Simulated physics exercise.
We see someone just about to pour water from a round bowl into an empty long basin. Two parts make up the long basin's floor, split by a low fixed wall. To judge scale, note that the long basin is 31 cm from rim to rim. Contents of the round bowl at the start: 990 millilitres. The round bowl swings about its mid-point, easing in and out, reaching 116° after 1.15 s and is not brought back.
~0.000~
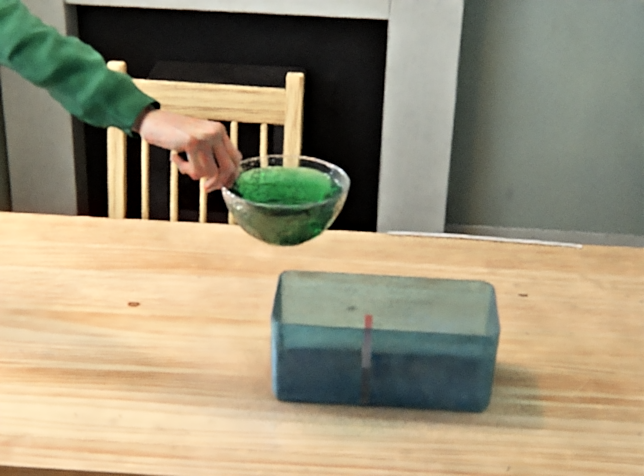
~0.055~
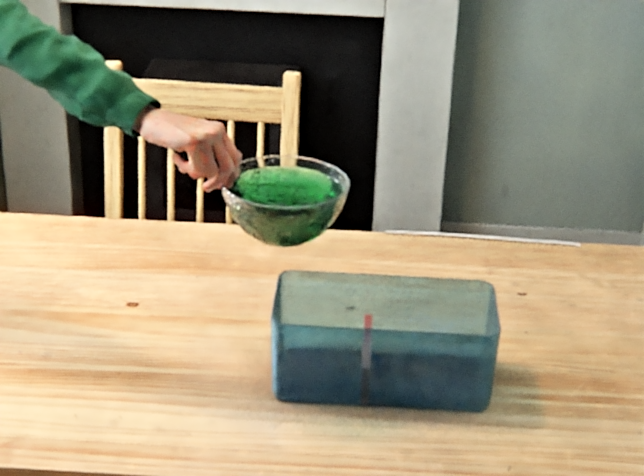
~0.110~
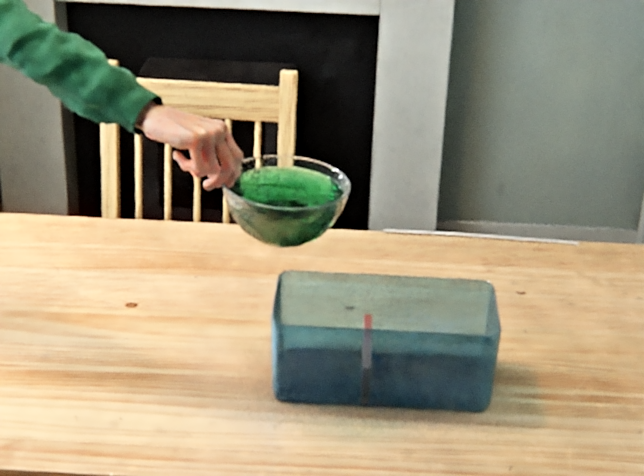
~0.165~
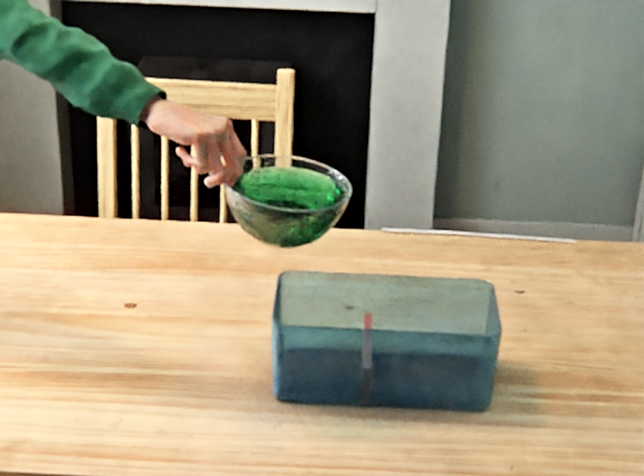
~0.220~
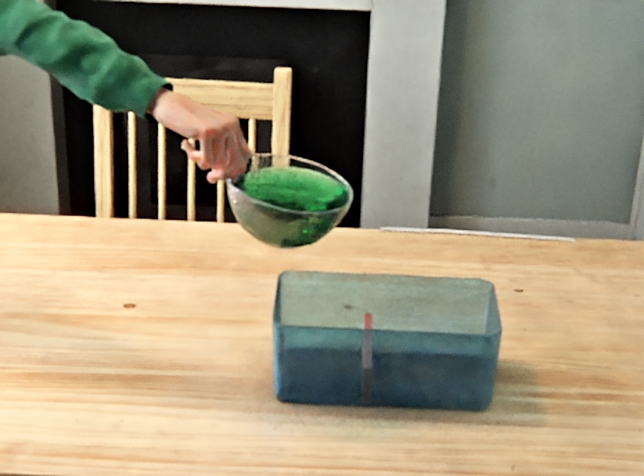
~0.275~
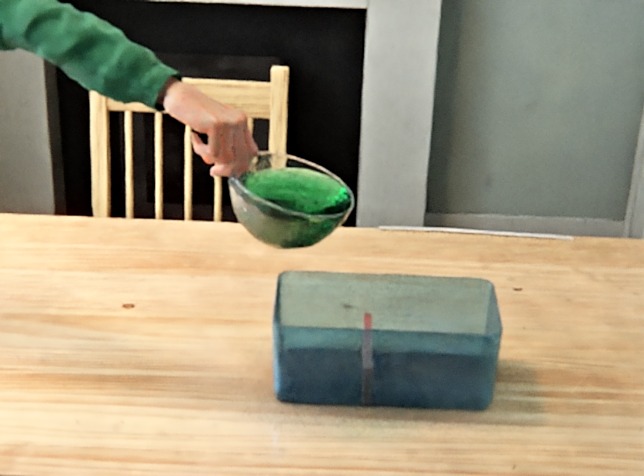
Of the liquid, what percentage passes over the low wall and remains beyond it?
The far part has about 75 per cent.
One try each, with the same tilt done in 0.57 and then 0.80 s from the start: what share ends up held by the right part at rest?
50 and 65 %.
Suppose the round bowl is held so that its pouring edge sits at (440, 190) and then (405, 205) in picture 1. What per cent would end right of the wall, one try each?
I'd expect close to 85 per cent and then close to 100 per cent.
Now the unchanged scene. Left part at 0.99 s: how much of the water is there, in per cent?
24 %.
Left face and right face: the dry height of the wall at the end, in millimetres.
About 48 mm left, about 30 mm right.
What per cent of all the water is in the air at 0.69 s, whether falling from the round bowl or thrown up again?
About 34 per cent.
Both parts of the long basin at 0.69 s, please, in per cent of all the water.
Lab note: Left near 1 %, right near 36.
After 0.69 s the tilt is 76° and 29 per cent is still to pour, 1 is left of the wall and 35 right of it.
After 0.99 s the tilt is 111° and 0 per cent is still to pour, 24 is left of the wall and 75 right of it.
After 1.31 s the tilt is 116° and 0 per cent is still to pour, 24 is left of the wall and 75 right of it.
After 1.65 s the tilt is 116° and 0 per cent is still to pour, 24 is left of the wall and 75 right of it.
In the end 24 per cent lies left of the wall, 75 right of it and 1 outside.
